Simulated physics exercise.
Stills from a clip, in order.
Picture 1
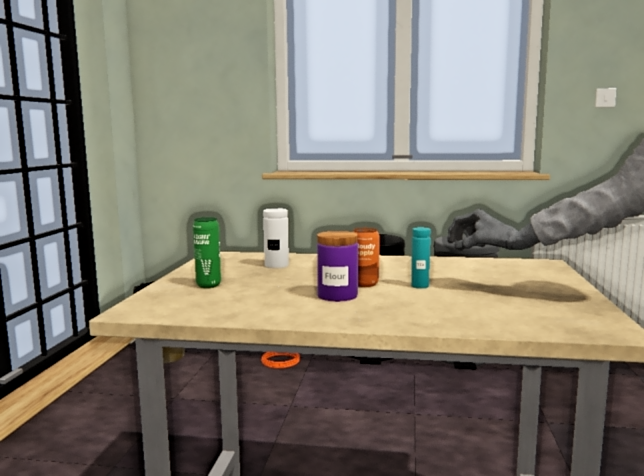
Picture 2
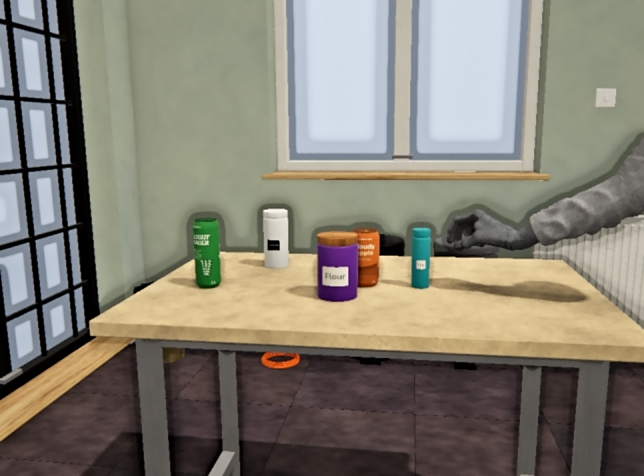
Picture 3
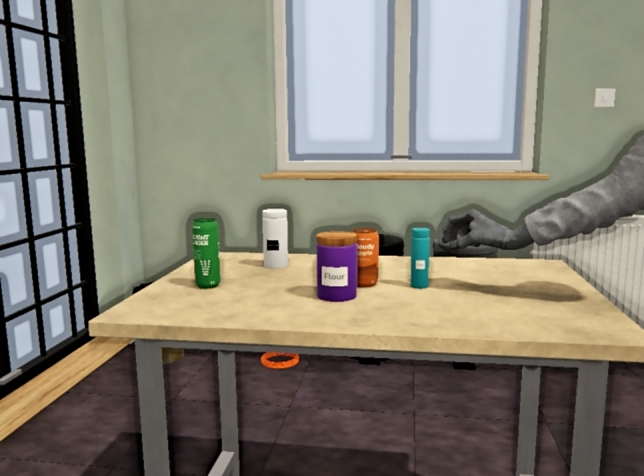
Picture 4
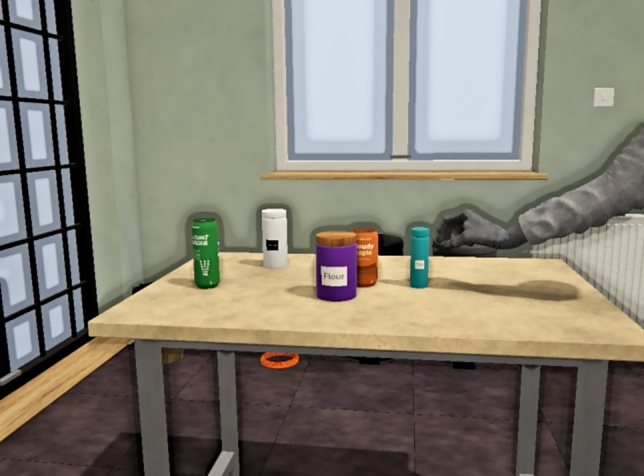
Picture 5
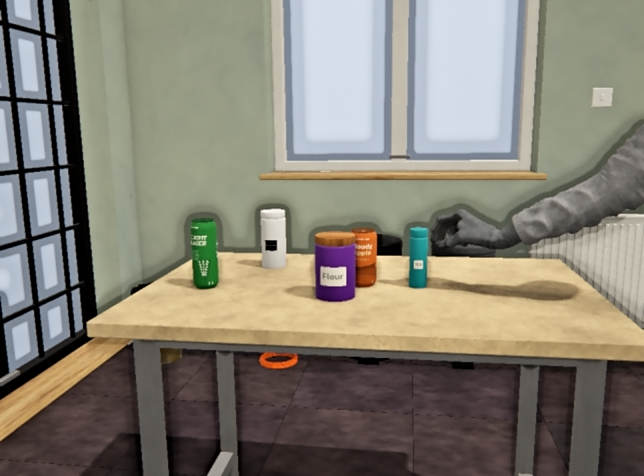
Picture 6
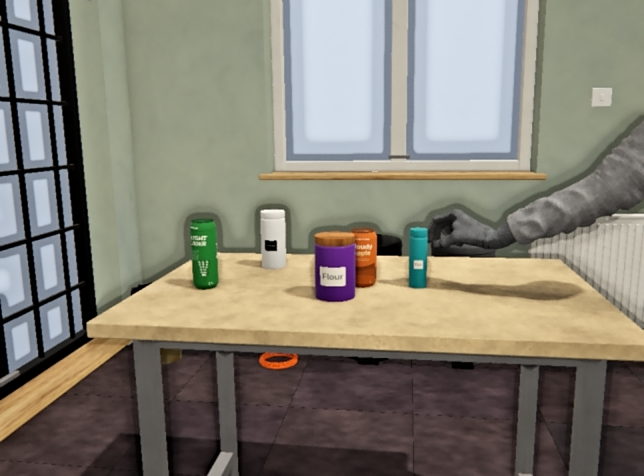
At first, a green can, a white bottle, a purple flour jar, an orange container and a turquoise shaker stand on a wooden table, with a grey arm extended from the right behind the shaker. The view shifts almost imperceptibly, while the objects and arm stay essentially still throughout.
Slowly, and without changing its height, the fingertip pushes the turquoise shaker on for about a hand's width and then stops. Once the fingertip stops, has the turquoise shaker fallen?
Yes, it tilts past its balance point.
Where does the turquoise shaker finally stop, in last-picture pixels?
The object ends up somewhere near (394, 283).
Then, 0.70 s later than the last frame, turquoise shaker tilted by 40° near (396, 259).
Then, 1.20 s later than the last frame, turquoise shaker on its side near (393, 277).
When it is over, lying over on the table, turquoise shaker. End places, in pixels of the last picture, turquoise shaker near (394, 283).
